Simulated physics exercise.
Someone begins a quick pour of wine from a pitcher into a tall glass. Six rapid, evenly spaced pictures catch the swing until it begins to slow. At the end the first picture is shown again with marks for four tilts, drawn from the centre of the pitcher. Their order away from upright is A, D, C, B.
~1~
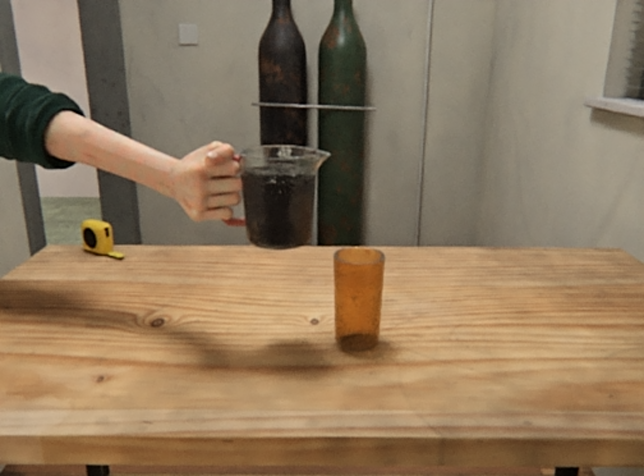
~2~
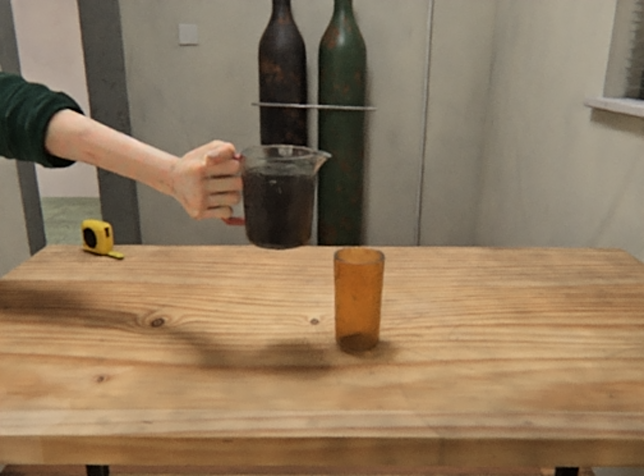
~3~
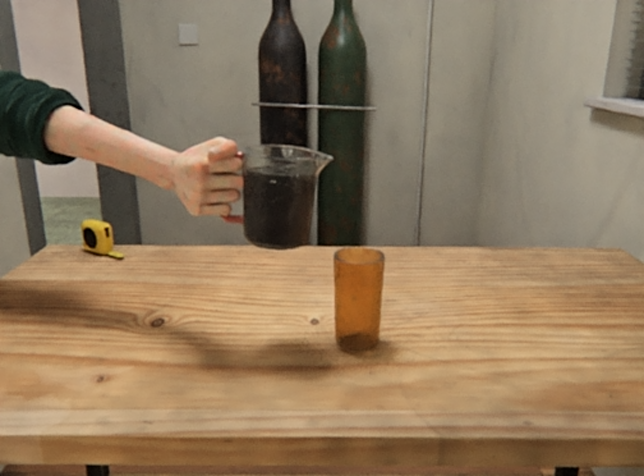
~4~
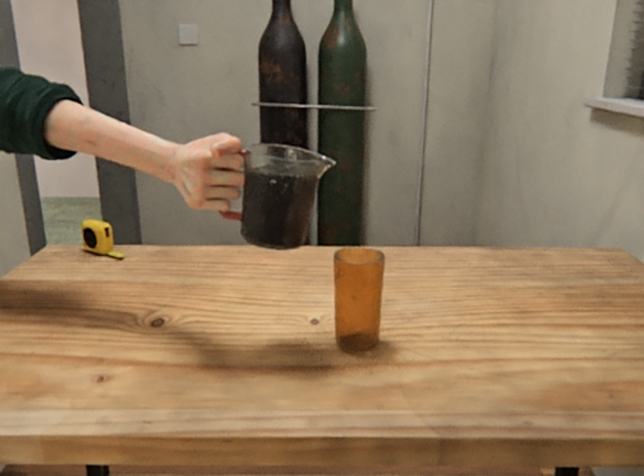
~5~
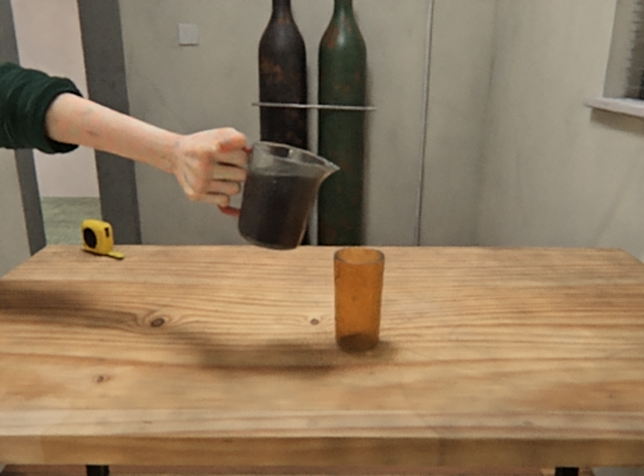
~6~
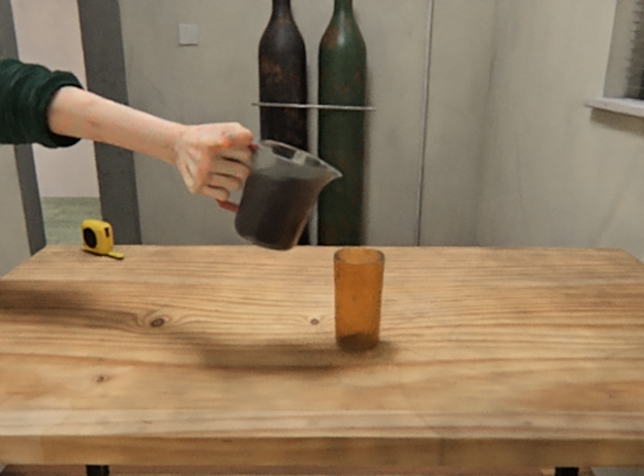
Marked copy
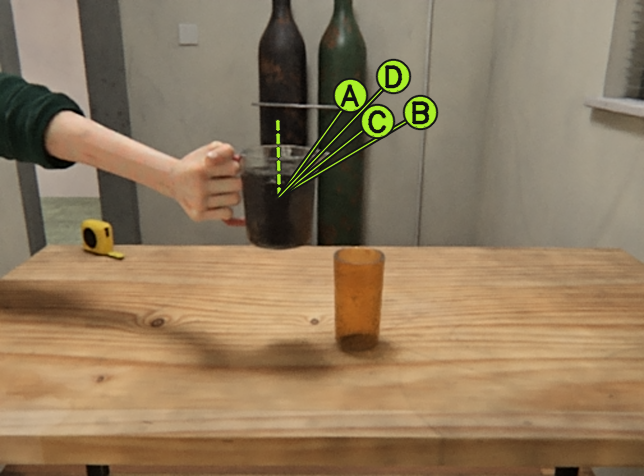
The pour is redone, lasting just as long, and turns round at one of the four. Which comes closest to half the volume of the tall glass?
Mark B.
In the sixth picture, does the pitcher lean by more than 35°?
No.
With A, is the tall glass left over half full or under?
Under.
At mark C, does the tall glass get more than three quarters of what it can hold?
No, it does not.
In lime, A at (341, 110); B at (406, 121); C at (362, 130); D at (382, 89).
If A is chosen, the tall glass ends with about 13 % of what it can hold.
If B is chosen, the tall glass ends with about 51 % of what it can hold; 3 % of the wine is spilt.
If C is chosen, the tall glass ends with about 33 % of what it can hold; 4 % of the wine is spilt.
If D is chosen, the tall glass ends with about 22 % of what it can hold.
